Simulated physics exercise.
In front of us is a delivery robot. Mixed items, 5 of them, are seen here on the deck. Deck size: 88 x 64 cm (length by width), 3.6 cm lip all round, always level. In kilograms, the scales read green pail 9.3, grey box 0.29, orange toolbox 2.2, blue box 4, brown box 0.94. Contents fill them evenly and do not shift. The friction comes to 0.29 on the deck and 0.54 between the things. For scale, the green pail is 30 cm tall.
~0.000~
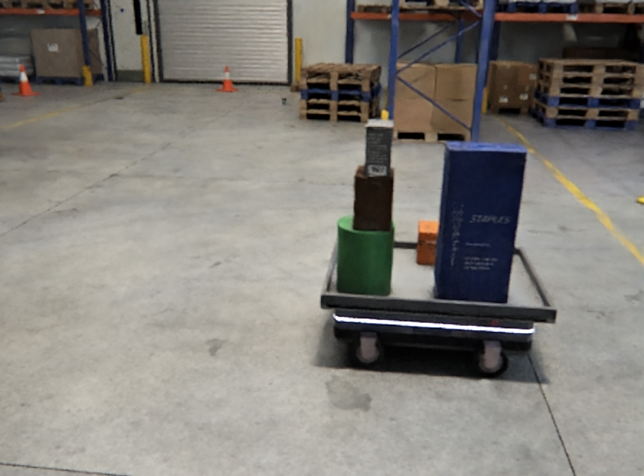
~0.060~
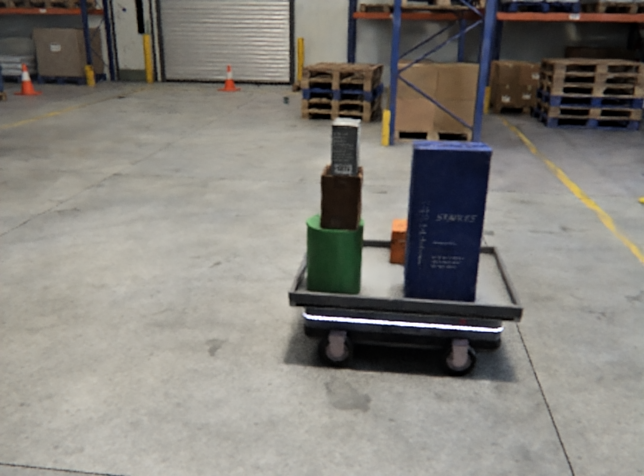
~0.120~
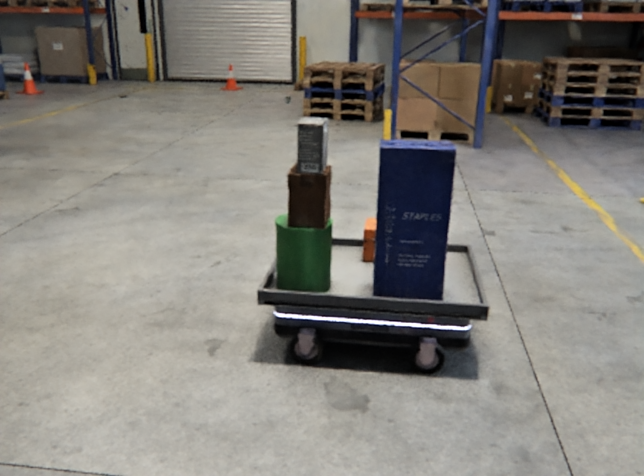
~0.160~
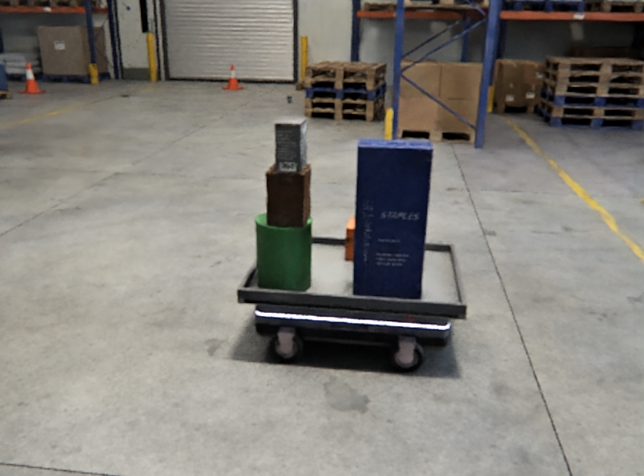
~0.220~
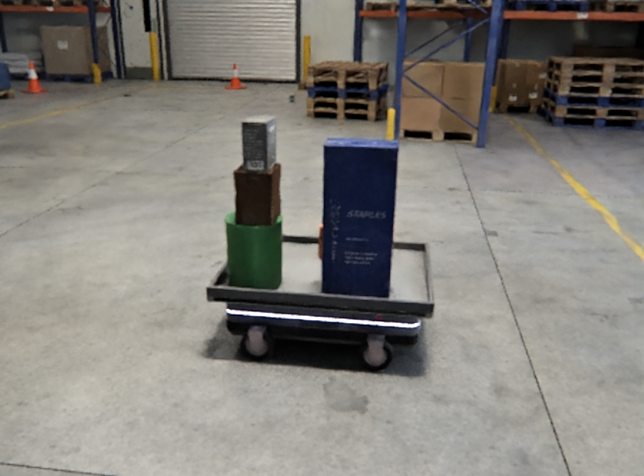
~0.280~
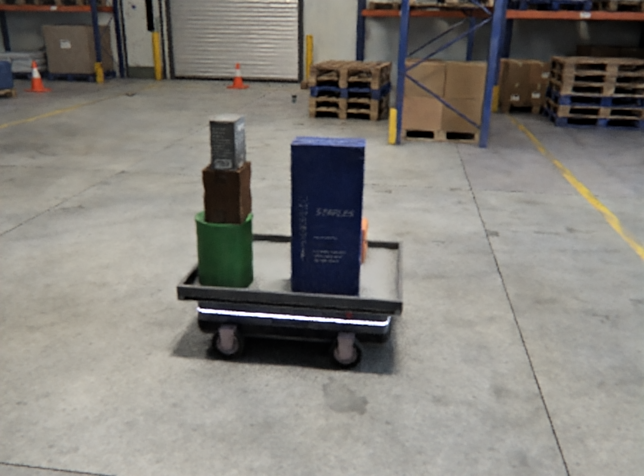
A wheeled delivery robot carrying a tall blue box, a green pail with stacked boxes, and an orange toolbox rolls left across a warehouse floor.
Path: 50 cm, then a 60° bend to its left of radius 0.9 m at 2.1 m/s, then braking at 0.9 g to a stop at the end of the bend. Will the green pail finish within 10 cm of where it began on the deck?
No, it goes further.
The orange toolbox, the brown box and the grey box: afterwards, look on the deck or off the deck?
When everything stops, the orange toolbox is still in bounds, the brown box is out of bounds, and the grey box is out of bounds.
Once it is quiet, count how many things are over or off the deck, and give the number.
The answer: 4.
By 0.58 s, cart has run 122 cm, turned 36°; green pail 36 cm from its spot near (76, 254); grey box 38 cm from its spot; brown box 36 cm from its spot.
By 0.88 s, cart has run 184 cm, turned 60°; grey box and brown box now off the deck; green pail tilted 23°; blue box tilted 49°.
By 1.28 s, cart has run 199 cm, turned 60°, stopped; green pail now off the deck; blue box on its side; orange toolbox 25 cm from its spot.
When it is over (2.3 s), off the deck, green pail, grey box and brown box; lying over on the deck, blue box; not toppled but over 10 cm from the start, orange toolbox.
